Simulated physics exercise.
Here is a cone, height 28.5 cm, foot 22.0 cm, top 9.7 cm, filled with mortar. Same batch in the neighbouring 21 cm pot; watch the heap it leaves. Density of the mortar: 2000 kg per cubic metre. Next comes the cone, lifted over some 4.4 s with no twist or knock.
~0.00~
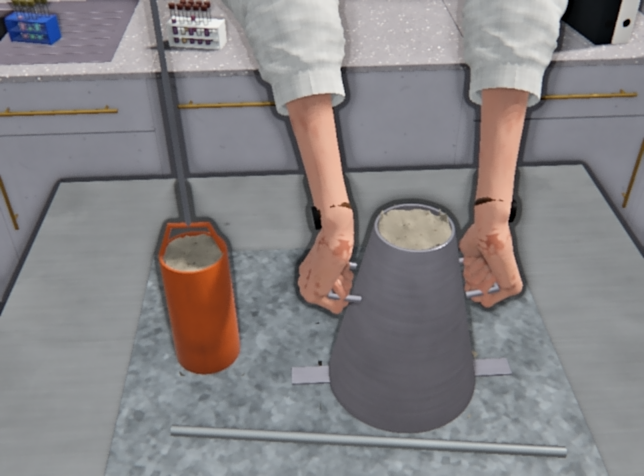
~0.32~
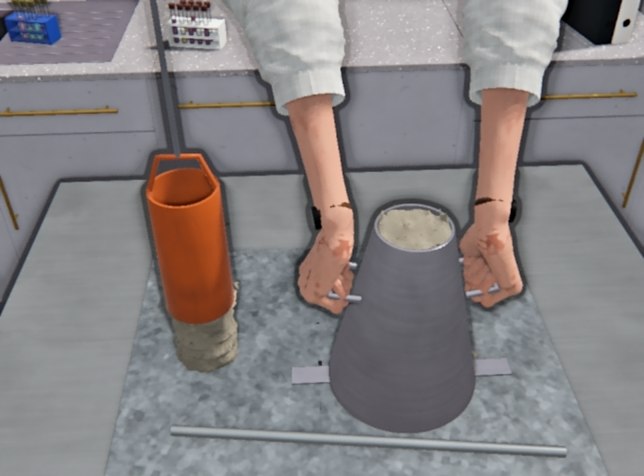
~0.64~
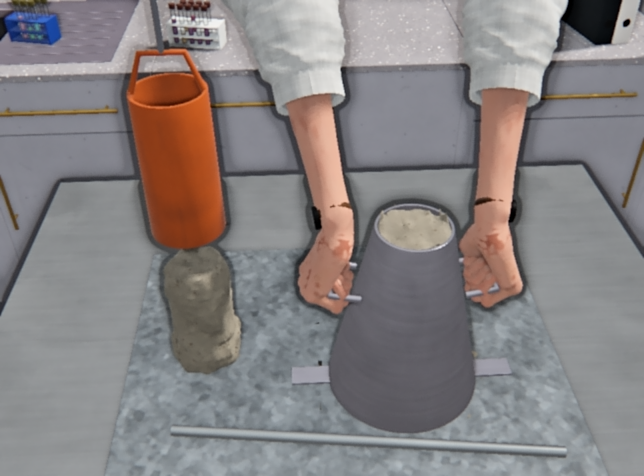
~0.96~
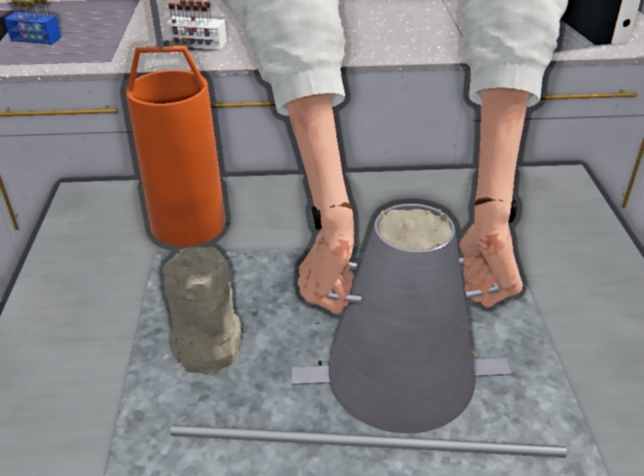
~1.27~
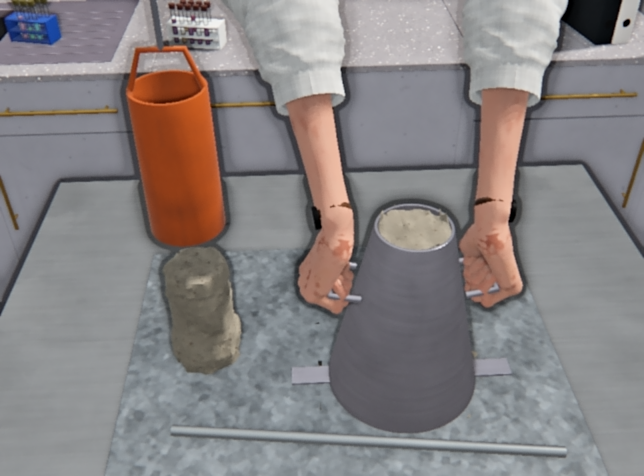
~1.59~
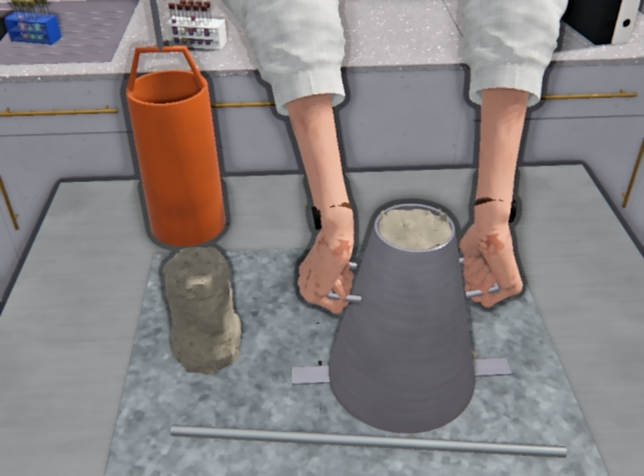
The clip shows an orange pot lifting straight up from a grey surface, leaving a narrow, lumpy column of mortar that then stands still, while two hands grip the sides of a filled grey cone that stays in place.
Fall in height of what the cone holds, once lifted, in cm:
0 cm.
After 2.7 s, the cone is up 6.8 cm; the mortar has come down 0.1 cm to 28 cm and is 22 cm wide.
After 3.8 s, the cone is up 18 cm; the mortar has come down 0.2 cm to 28 cm and is 22 cm wide.
After 4.9 s, the cone is up 29 cm; the mortar has come down 0.3 cm to 28 cm and is 22 cm wide.
After 6.2 s, the cone is clear; the mortar has come down 0.3 cm to 28 cm and is 22 cm wide.
After 6.7 s, at rest, the cone is clear; the mortar has come down 0.3 cm to 28 cm and is 22 cm wide.
